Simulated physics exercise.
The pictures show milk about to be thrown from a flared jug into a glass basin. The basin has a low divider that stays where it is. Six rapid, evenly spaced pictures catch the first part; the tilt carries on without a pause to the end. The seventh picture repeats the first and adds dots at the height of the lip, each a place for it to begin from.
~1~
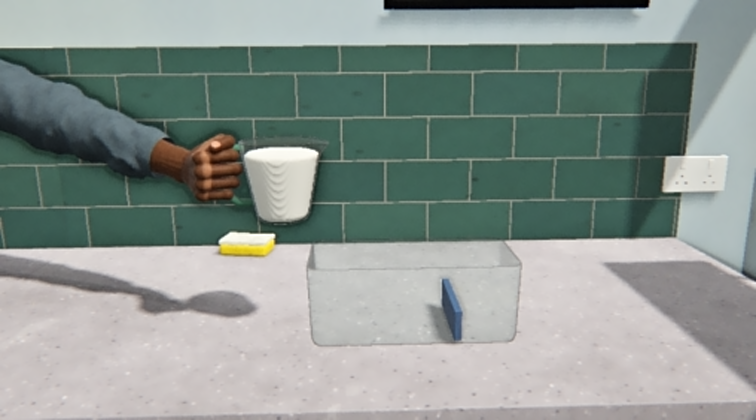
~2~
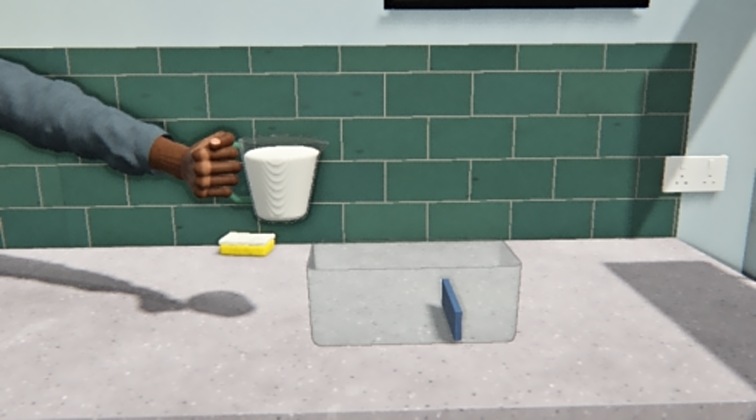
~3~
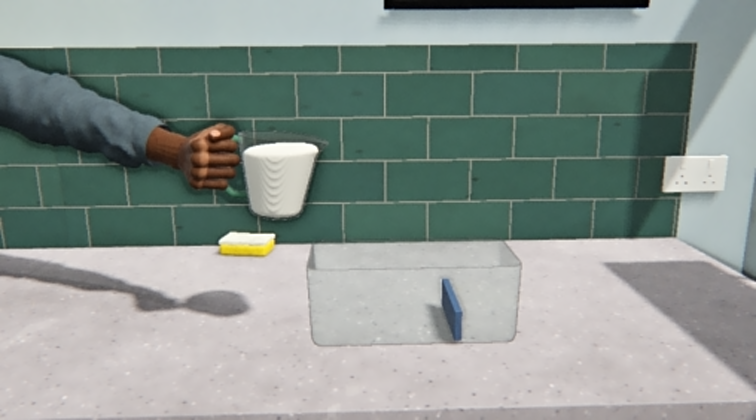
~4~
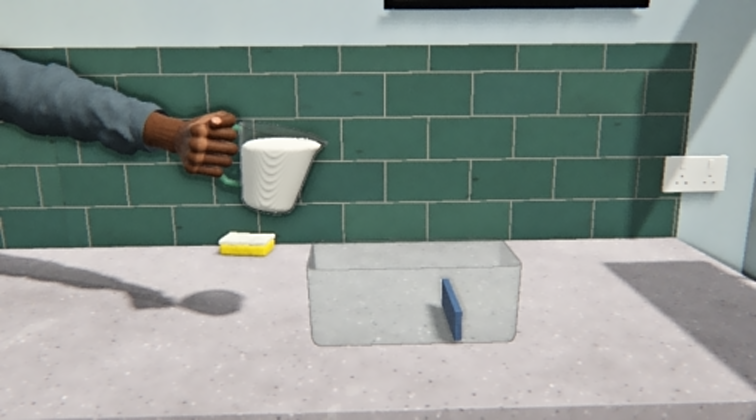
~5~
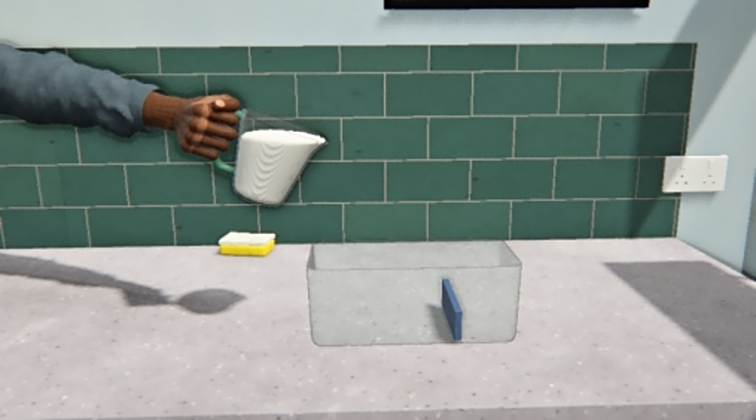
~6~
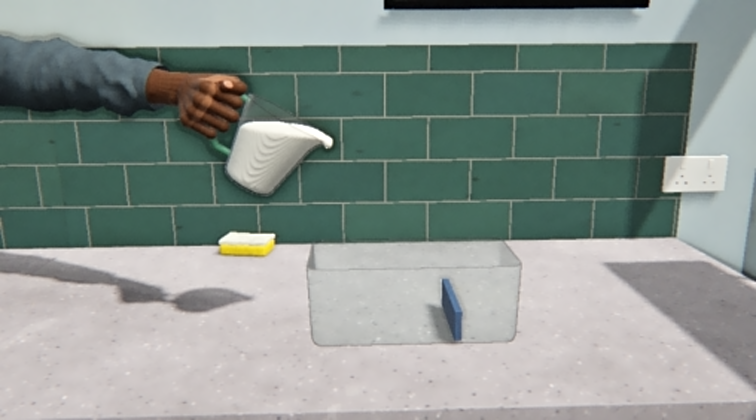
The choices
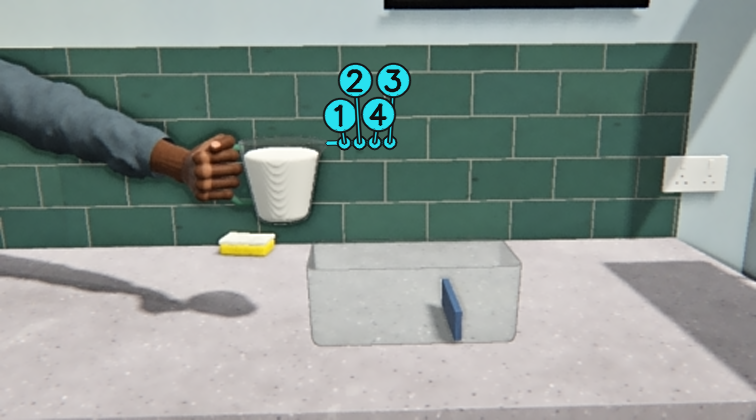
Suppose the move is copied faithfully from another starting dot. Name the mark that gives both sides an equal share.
The answer is place 4.
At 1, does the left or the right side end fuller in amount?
More ends on the left.
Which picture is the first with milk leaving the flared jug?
In picture 6.
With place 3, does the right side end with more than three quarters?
No.
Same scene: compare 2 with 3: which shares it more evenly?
Here it is place 3.
In cyan, 1 at (344, 143); 2 at (359, 142); 3 at (389, 142); 4 at (374, 142).
With 1, about 91 % ends left of the wall and 4 % right of it; 5 % is lost outside.
With 2, about 86 % ends left of the wall and 12 % right of it; 3 % is lost outside.
With 3, about 28 % ends left of the wall and 66 % right of it; 6 % is lost outside.
With 4, about 49 % ends left of the wall and 47 % right of it; 4 % is lost outside.
